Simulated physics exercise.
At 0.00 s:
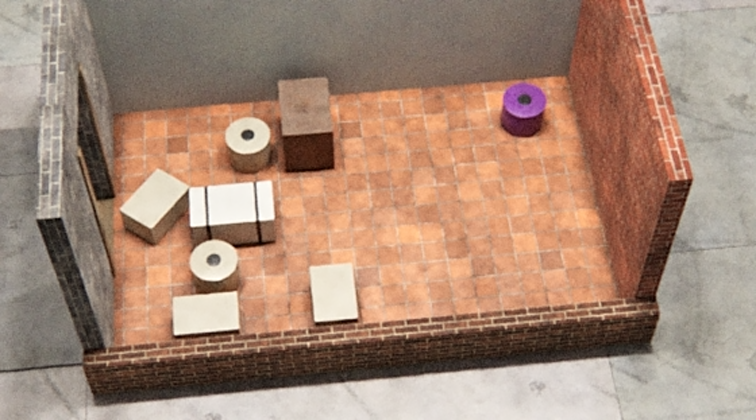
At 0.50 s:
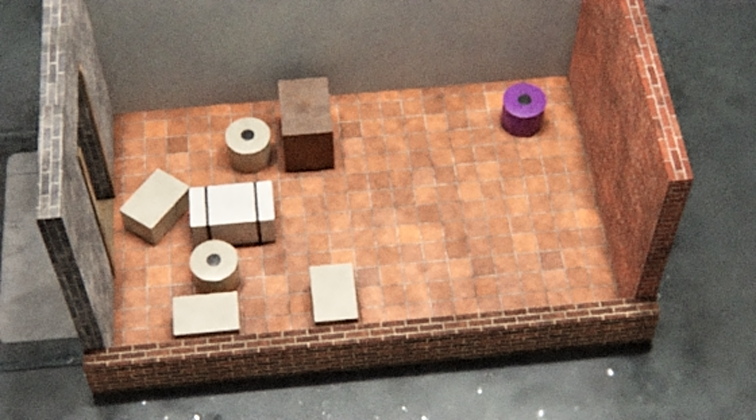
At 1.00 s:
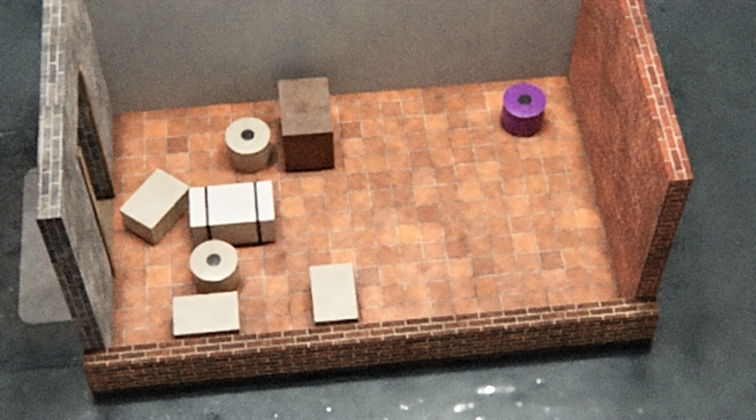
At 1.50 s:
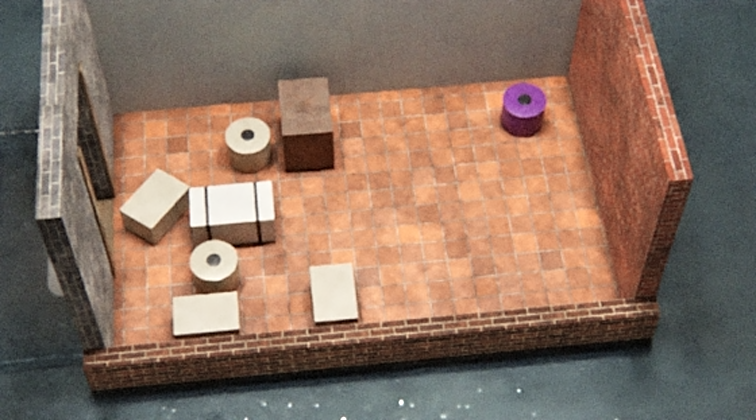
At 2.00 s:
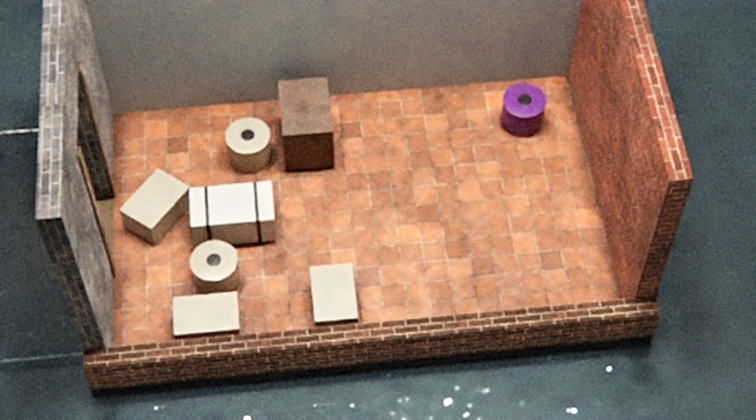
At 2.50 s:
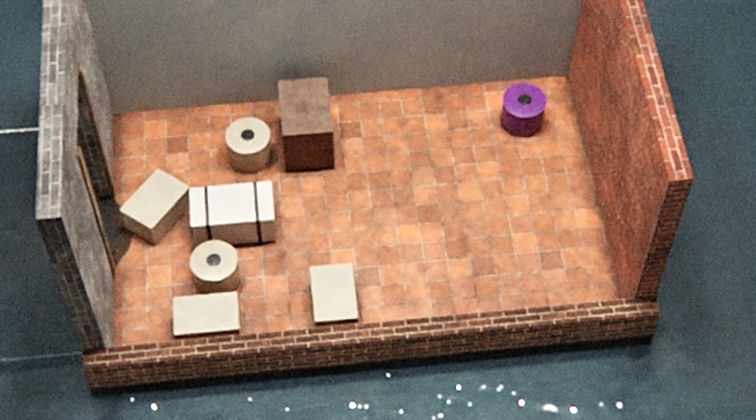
Dark water spread over the pale ground around a small brick-walled room seen from above, while the purple tub, the pale boxes and tubs, and the brown crate inside all stayed put.
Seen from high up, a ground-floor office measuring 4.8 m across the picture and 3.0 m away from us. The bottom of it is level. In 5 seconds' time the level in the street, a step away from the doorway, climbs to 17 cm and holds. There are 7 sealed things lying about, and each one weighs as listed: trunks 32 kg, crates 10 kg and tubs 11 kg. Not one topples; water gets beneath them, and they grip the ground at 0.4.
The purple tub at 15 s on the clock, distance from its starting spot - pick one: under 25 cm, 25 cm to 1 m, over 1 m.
Under 25 cm.
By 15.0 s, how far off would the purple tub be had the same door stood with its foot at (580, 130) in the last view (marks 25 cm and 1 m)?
Purple tub: Long trip.
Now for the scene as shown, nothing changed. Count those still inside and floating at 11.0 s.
Then: 3.
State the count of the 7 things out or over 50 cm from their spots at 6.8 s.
At that moment it comes to 1.
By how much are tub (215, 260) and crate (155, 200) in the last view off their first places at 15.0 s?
140 cm and 100 cm respectively.
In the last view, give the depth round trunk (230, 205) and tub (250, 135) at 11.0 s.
First roughly 6 cm, second roughly 8 cm.
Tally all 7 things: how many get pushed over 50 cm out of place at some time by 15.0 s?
The tally stands at 6.
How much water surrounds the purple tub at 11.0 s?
2 cm or so.
After 3.5 s the purple tub is near (525, 100), 0.0 m from its start, aground; 0 afloat.
After 6.8 s the purple tub is near (525, 100), 0.0 m from its start, aground; 1 afloat.
After 11.0 s the purple tub is near (525, 100), 0.0 m from its start, aground; 3 afloat.
After 15.0 s the purple tub is near (531, 100), 0.1 m from its start, afloat; 5 afloat.
